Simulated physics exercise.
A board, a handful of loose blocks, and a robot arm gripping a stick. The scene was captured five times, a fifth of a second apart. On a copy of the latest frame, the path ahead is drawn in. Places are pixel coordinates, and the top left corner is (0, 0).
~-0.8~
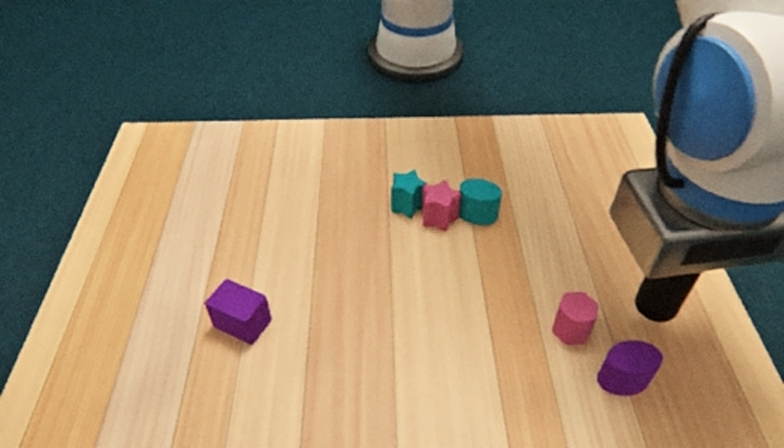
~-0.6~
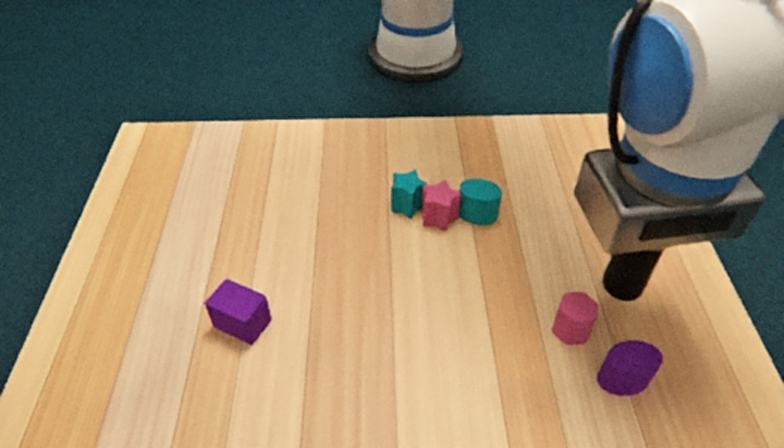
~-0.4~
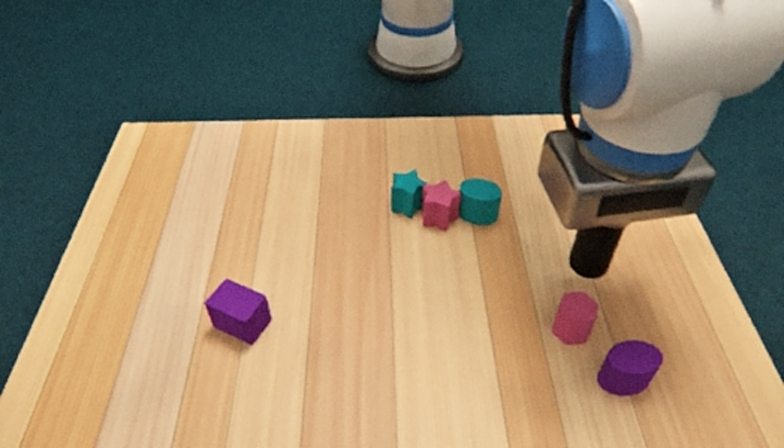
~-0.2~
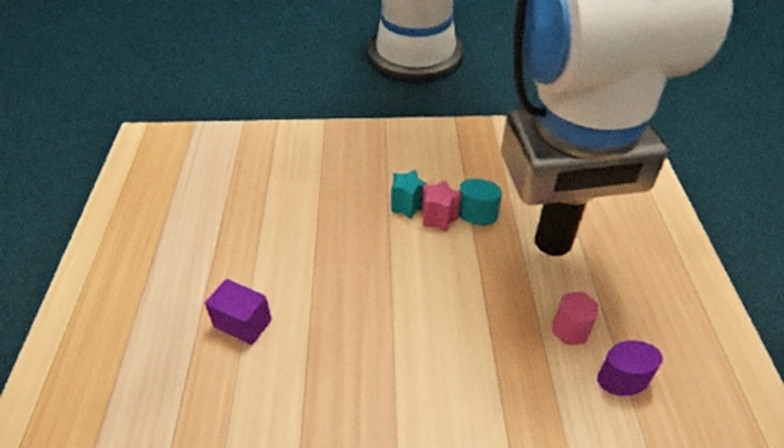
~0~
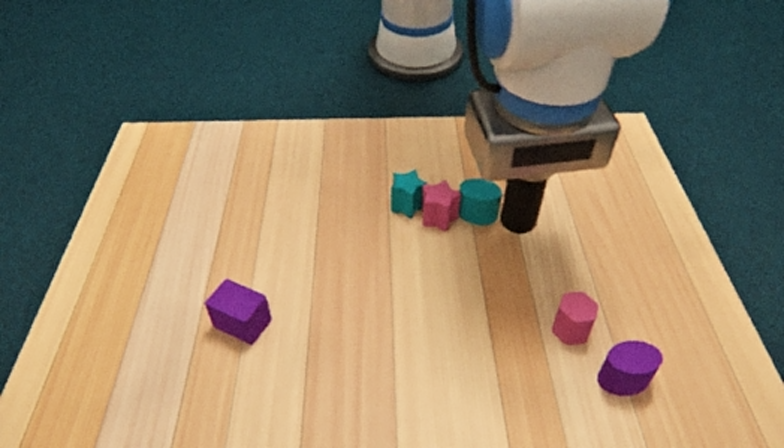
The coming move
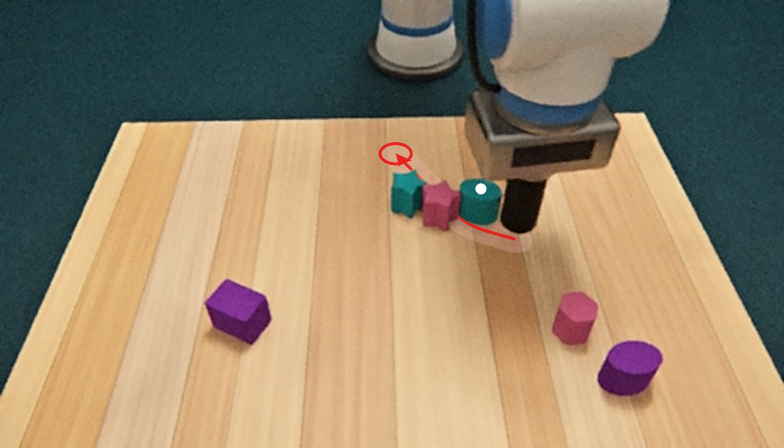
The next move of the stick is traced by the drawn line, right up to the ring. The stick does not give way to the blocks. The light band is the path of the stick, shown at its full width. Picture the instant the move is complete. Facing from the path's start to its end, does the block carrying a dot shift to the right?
In short: Yes.
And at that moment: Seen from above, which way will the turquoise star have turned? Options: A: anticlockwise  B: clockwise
It's A.
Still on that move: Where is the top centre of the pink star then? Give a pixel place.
It sits at (401, 168).
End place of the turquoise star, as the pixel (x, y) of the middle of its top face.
I expect it at (369, 174).
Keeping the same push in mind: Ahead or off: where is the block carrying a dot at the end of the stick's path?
By the time the path ends, the block carrying a dot has slid off to the side or behind.
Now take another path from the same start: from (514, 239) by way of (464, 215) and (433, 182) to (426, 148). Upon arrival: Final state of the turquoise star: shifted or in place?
It is shoved along.
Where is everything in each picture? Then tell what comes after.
Lower end of the stick at (655, 307), tops of blocks, turquoise star at (408, 181), pink star at (441, 193), turquoise elliptical block at (481, 189), in the first picture.
Stick at (622, 286), blocks as before, in the second picture.
Stick at (588, 265), blocks as before, in the third picture.
Stick at (553, 244), blocks as before, in the fourth picture.
Stick at (518, 222), turquoise star at (408, 181), pink star at (441, 193), turquoise elliptical block at (481, 189), in the fifth picture.
The drawn path runs from (514, 239) through (460, 218) and (426, 184) to (396, 154); the dot is on the turquoise elliptical block.
The first path, step by step. One third of the way, stick at (461, 200); turquoise star at (402, 179); pink star at (430, 189), turned 25° anticlockwise; turquoise elliptical block at (451, 168), turned 30° clockwise.
Two thirds of the way, stick at (426, 167); turquoise star at (370, 174), turned 30° anticlockwise; pink star at (401, 171), turned 70° anticlockwise; turquoise elliptical block at (432, 136), turned 70° clockwise.
At the end, stick at (396, 137); turquoise star at (369, 174), turned 30° anticlockwise; pink star at (401, 168), turned 85° anticlockwise; turquoise elliptical block at (424, 118), turned 150° clockwise.
